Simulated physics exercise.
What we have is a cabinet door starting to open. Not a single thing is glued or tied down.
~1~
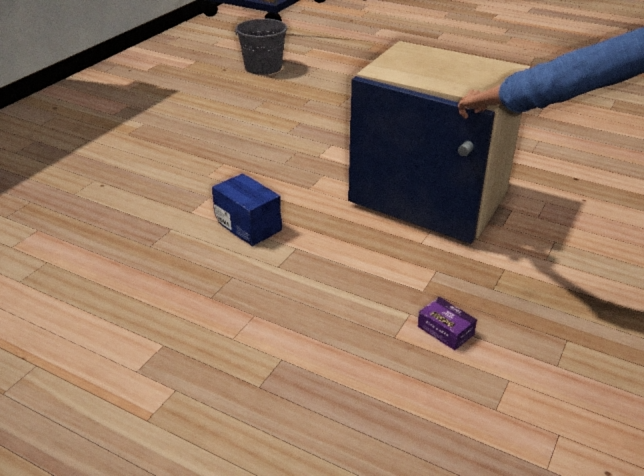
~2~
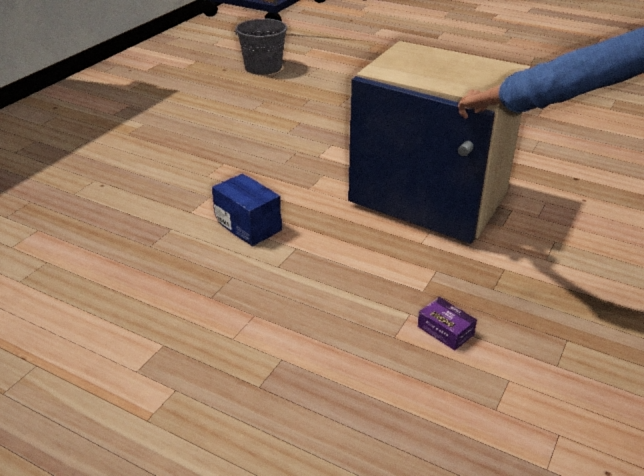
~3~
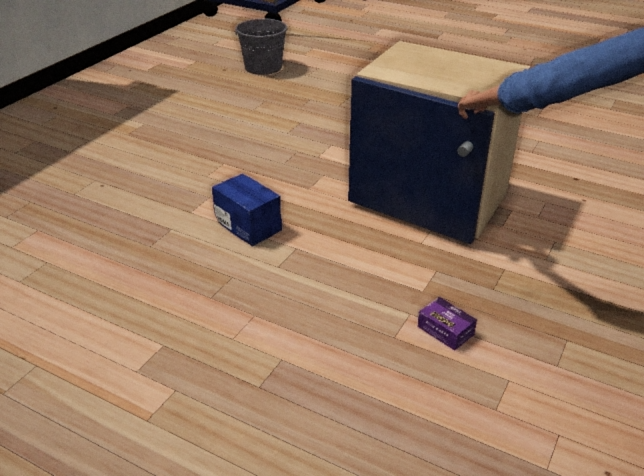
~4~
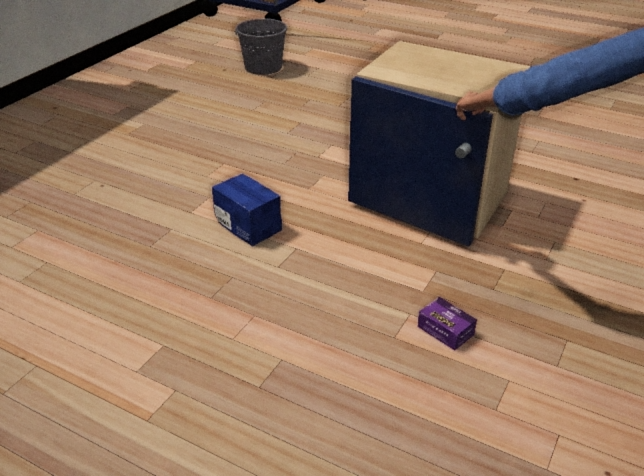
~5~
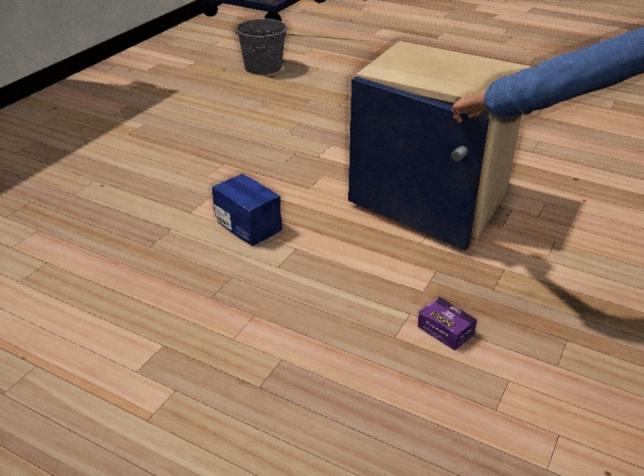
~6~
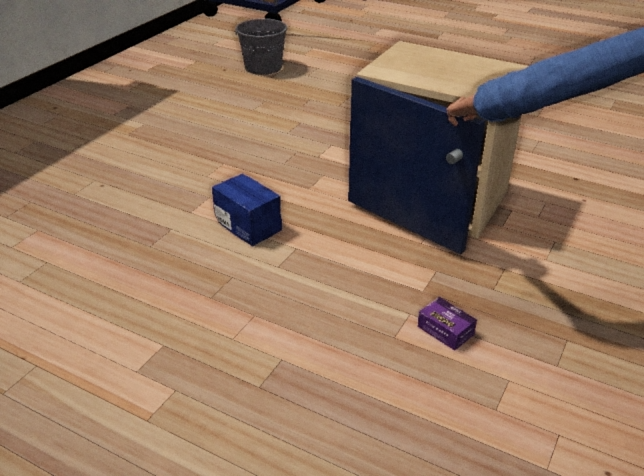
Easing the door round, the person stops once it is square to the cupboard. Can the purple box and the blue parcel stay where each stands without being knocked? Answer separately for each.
The purple box remains where it is; the blue parcel remains where it is.
Then, 1.34 s later than the last frame, door 72° open; purple box at rest near (447, 323); blue parcel at rest near (247, 209).
When it is over, the purple box escapes contact, near (447, 323); the blue parcel escapes contact, near (247, 209).
